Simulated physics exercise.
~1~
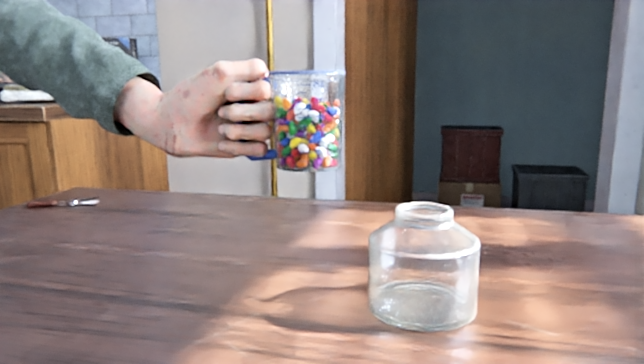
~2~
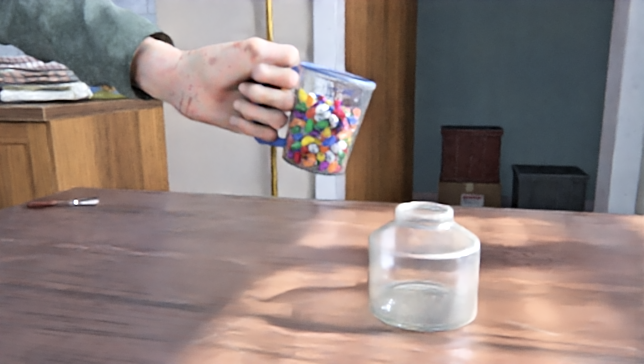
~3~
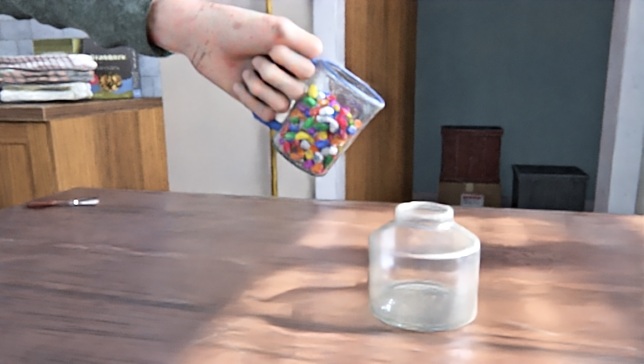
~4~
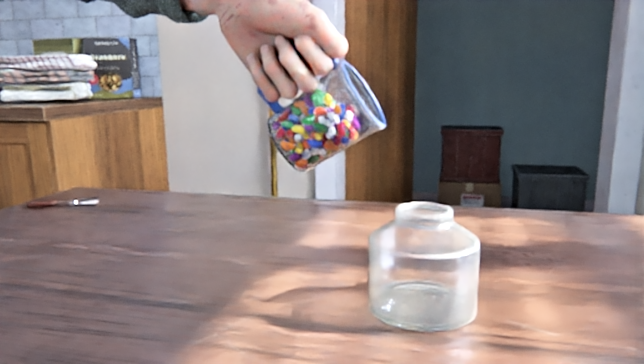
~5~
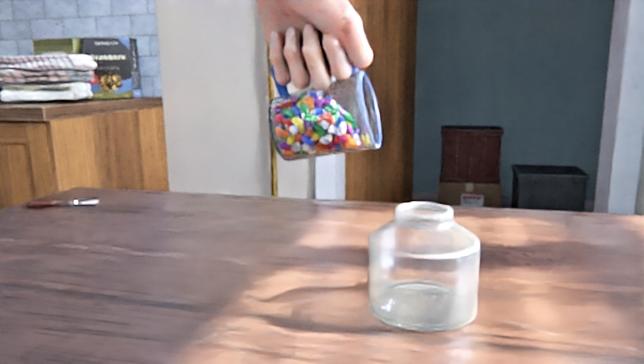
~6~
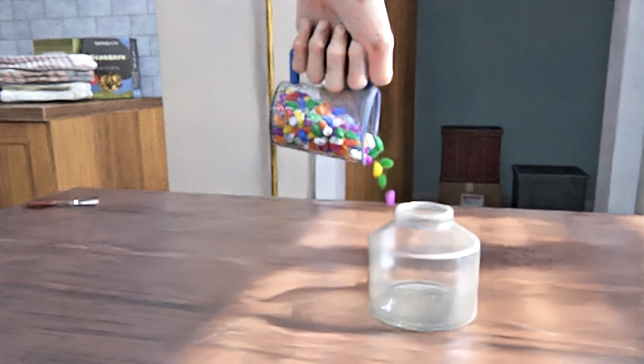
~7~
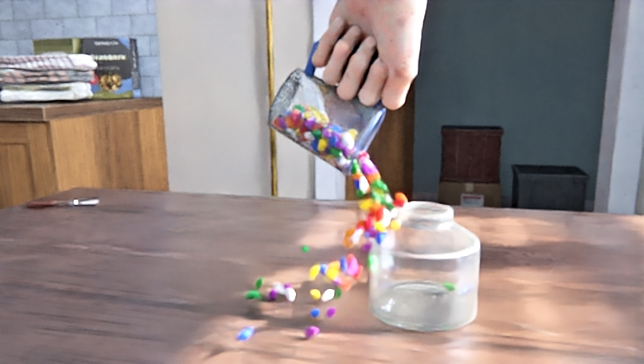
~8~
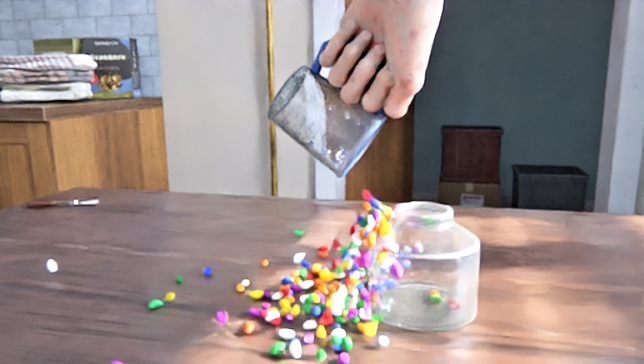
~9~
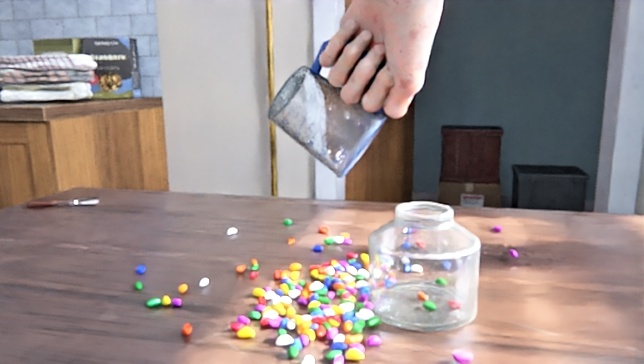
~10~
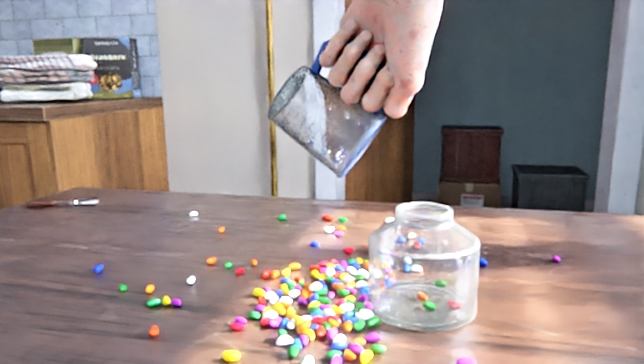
The footage shows a hand moving a clear measuring cup of colourful jelly beans to the right and tipping it above a glass jar on a wooden table; most beans miss, scattering across the tabletop, while a few land inside and the cup ends empty.
